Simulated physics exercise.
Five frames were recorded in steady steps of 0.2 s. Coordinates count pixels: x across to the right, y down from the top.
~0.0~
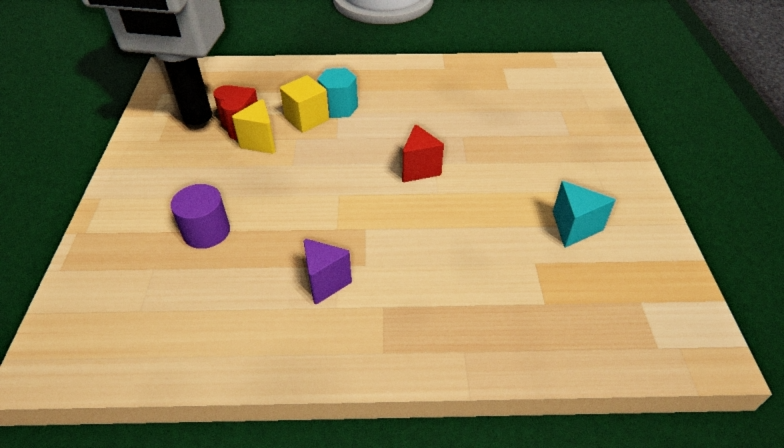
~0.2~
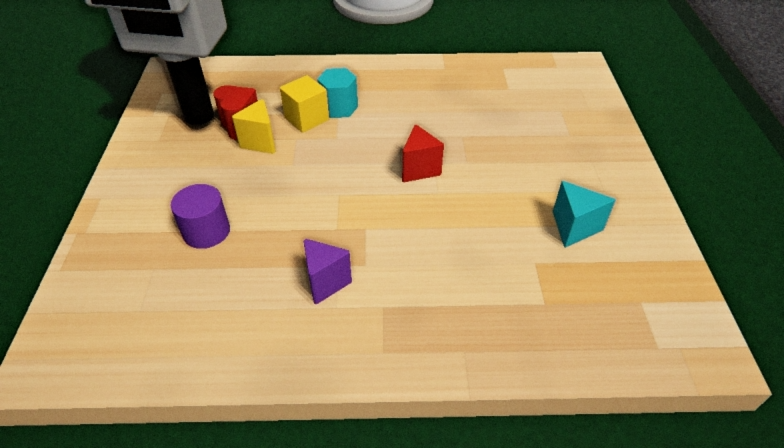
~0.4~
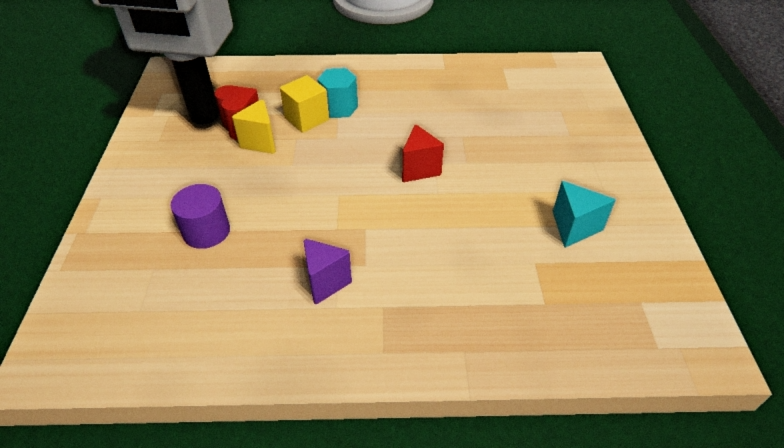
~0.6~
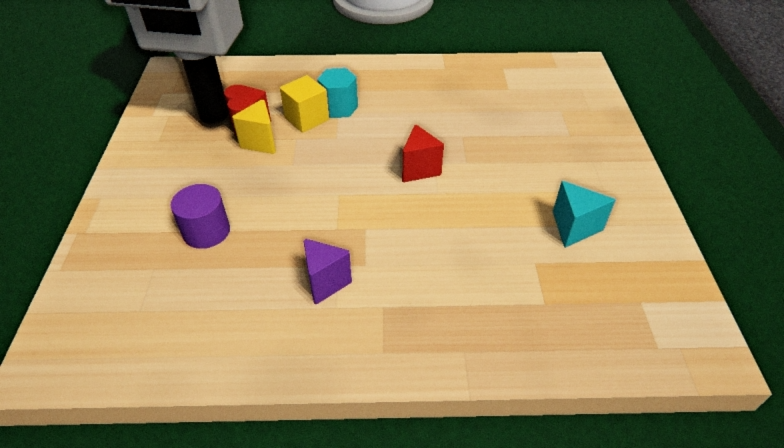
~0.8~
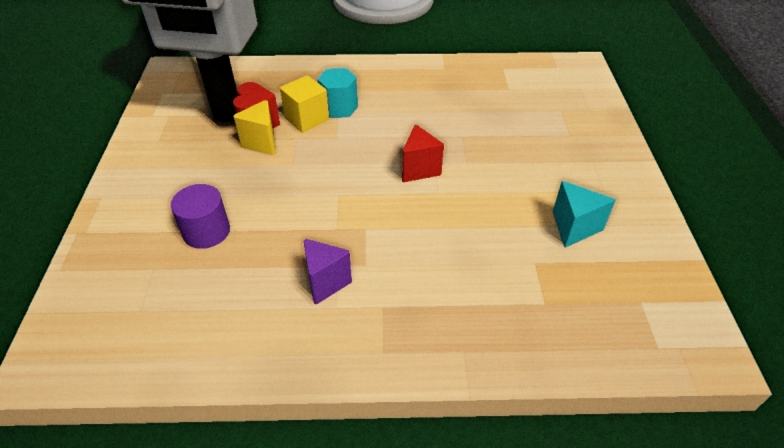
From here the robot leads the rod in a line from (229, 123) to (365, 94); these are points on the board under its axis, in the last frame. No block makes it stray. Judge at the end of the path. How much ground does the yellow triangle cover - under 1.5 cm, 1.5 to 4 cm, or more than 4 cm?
My answer is that it shifts under 1.5 cm.
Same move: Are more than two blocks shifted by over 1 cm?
That would be a yes.
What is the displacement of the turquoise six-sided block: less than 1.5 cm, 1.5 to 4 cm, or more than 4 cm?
Displacement: Past 4 cm.
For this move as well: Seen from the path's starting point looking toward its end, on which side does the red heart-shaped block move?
Gets pushed right.
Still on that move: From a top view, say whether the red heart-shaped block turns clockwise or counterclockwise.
Bird's-eye view: Clockwise.
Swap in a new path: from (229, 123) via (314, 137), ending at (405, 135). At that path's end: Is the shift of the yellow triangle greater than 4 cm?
Answer: No.
On the path given first. One third of the way, rod (275, 104); red heart-shaped block (293, 92), turned 35° clockwise; yellow triangle (260, 114), turned 20° clockwise; yellow four-sided block (332, 88); turquoise six-sided block (360, 75).
Two thirds of the way, rod (321, 94); red heart-shaped block (301, 93), turned 80° clockwise; yellow triangle (260, 114), turned 20° clockwise; yellow four-sided block (341, 92), turned 25° anticlockwise; turquoise six-sided block (363, 75), turned 20° anticlockwise.
At the end, rod (365, 85); red heart-shaped block (301, 93), turned 80° clockwise; yellow triangle (260, 114), turned 20° clockwise; yellow four-sided block (341, 92), turned 25° anticlockwise; turquoise six-sided block (388, 76), turned 30° clockwise.
